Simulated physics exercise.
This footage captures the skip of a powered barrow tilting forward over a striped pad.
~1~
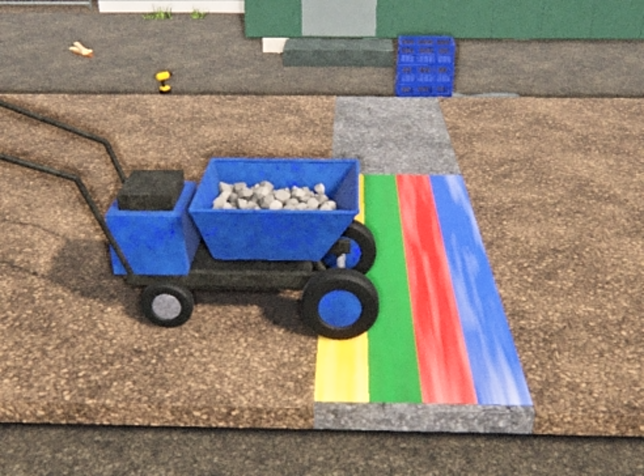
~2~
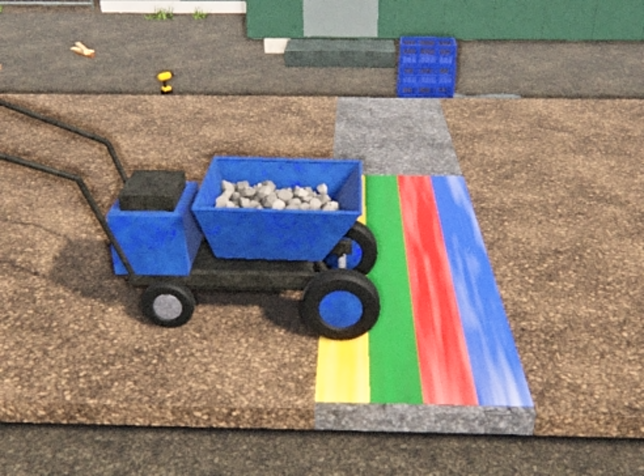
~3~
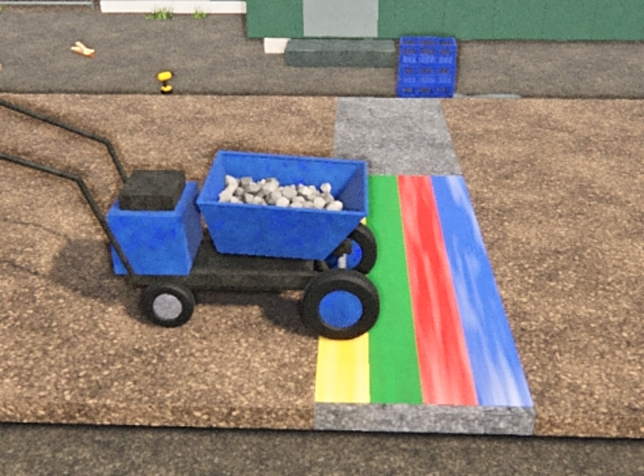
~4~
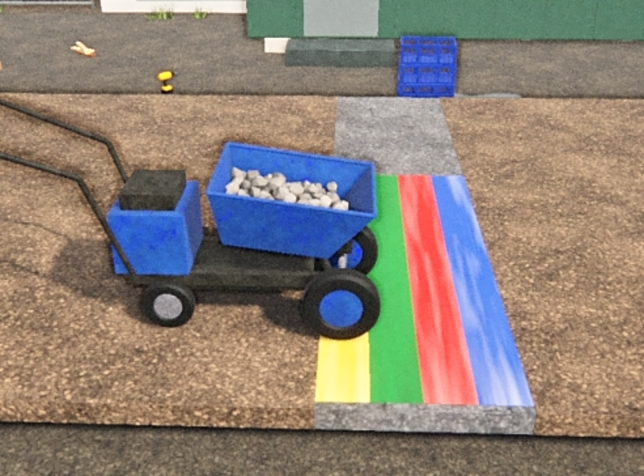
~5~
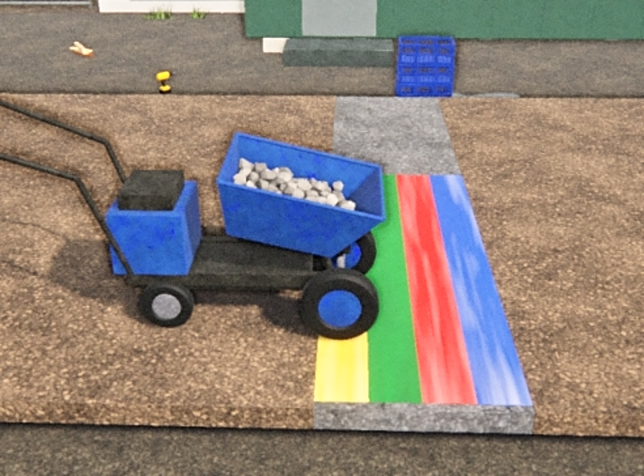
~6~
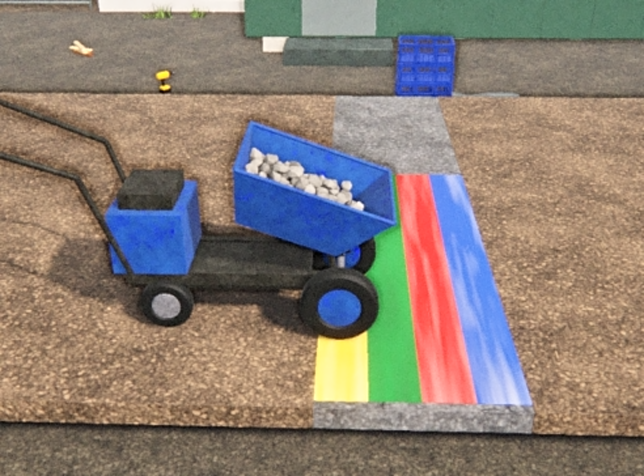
On a striped pad, a barrow's blue skip of stones gradually tilts forward to the right.
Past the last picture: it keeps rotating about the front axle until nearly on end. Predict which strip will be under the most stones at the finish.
I would say the blue one.
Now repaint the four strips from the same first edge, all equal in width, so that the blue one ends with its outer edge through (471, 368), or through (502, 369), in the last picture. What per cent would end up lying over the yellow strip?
First case 0 per cent, second case 0 per cent.
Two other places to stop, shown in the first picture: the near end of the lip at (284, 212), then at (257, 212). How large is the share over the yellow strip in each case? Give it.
First spot 0 per cent, second spot 20 per cent.
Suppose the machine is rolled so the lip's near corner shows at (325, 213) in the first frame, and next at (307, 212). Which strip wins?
The strip in red, then the strip in red.
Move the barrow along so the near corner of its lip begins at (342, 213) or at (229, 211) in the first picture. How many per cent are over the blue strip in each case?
30 % then 0 %.
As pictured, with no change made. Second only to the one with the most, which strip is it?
The red strip.
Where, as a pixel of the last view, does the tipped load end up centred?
Roughly pixel (469, 303).
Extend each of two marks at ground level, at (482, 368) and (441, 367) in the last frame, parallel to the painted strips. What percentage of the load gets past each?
Close to 40 per cent, then close to 80 per cent.
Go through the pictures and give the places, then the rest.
In the first picture, lip of the skip at (357, 213), level; top of the load at (264, 205), broken stones; yellow strip at (342, 362); green strip at (393, 363); red strip at (444, 364); blue strip at (495, 365).
In the second picture, lip of the skip at (360, 214), level; top of the load at (267, 204).
In the third picture, lip of the skip at (366, 215), tipped barely; top of the load at (258, 204).
In the fourth picture, lip of the skip at (374, 217), tipped a little; top of the load at (255, 194).
In the fifth picture, lip of the skip at (383, 220), tipped a little; top of the load at (262, 187).
In the sixth picture, lip of the skip at (394, 224), tipped clearly; top of the load at (262, 182); yellow strip at (342, 361); green strip at (393, 362); red strip at (443, 363); blue strip at (494, 364).
Soon, skip tipped steeply; all in the skip.
A while on, skip tipped steeply; nearly all in the skip; a stray few over the red strip; a stray few over the blue strip; a stray few falling.
Towards the end, skip tipped right over; about half in the skip; a small part over the red strip; about a third over the blue strip; a small part off the paint.
Finally, skip tipped right over; a small part in the skip; none over the yellow strip; a stray few over the green strip; about a quarter over the red strip; about a third over the blue strip; a small part off the paint.
